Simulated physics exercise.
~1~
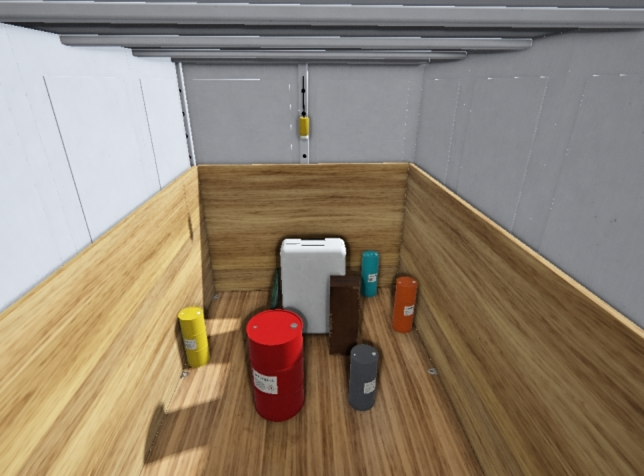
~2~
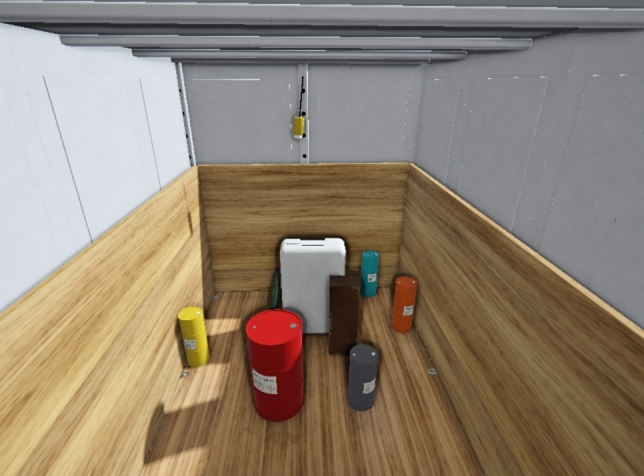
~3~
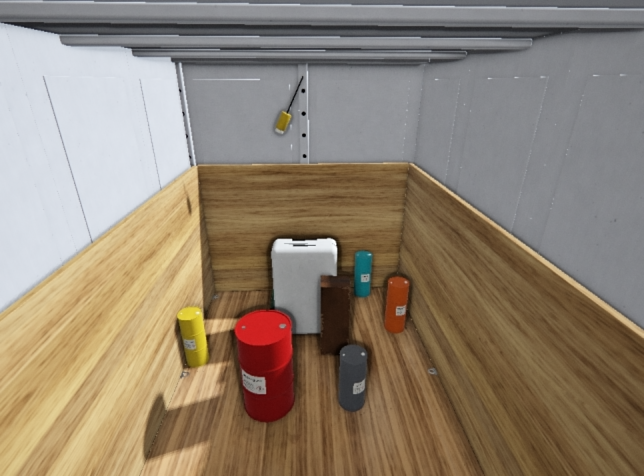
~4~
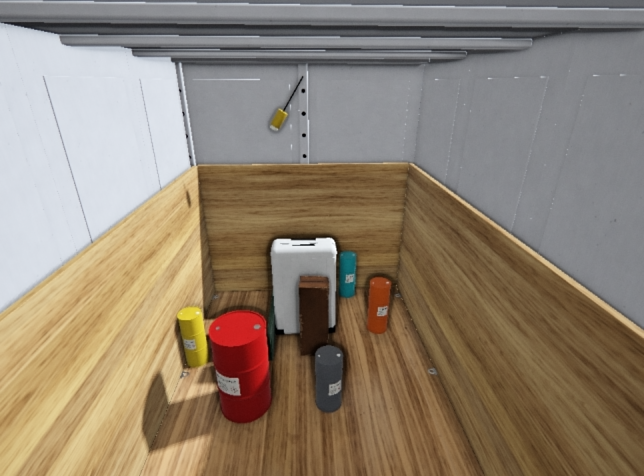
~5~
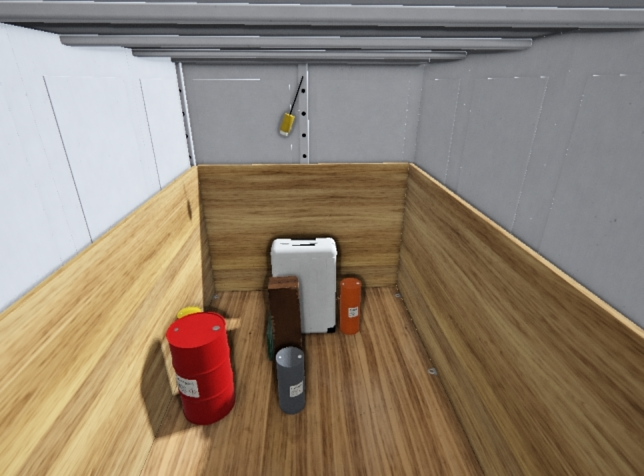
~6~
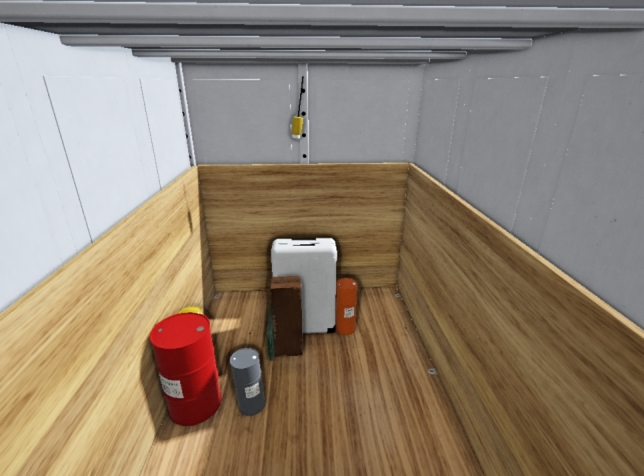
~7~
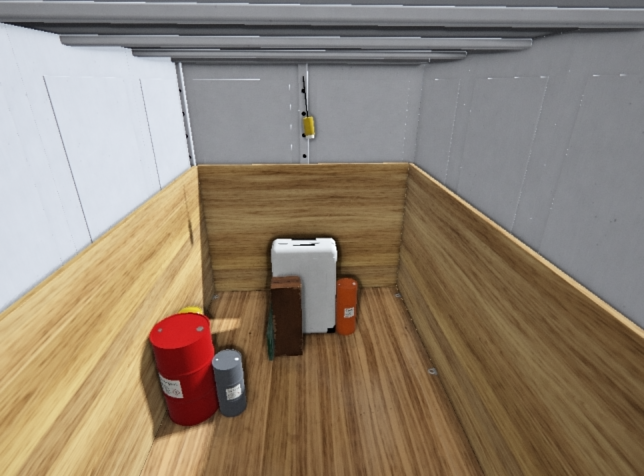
In a wood-lined cargo bay, a hanging yellow tag swung left as the red drum, brown box and grey, orange and turquoise canisters slid left, the turquoise one vanishing behind the white case; the grey canister ended upright beside the drum.
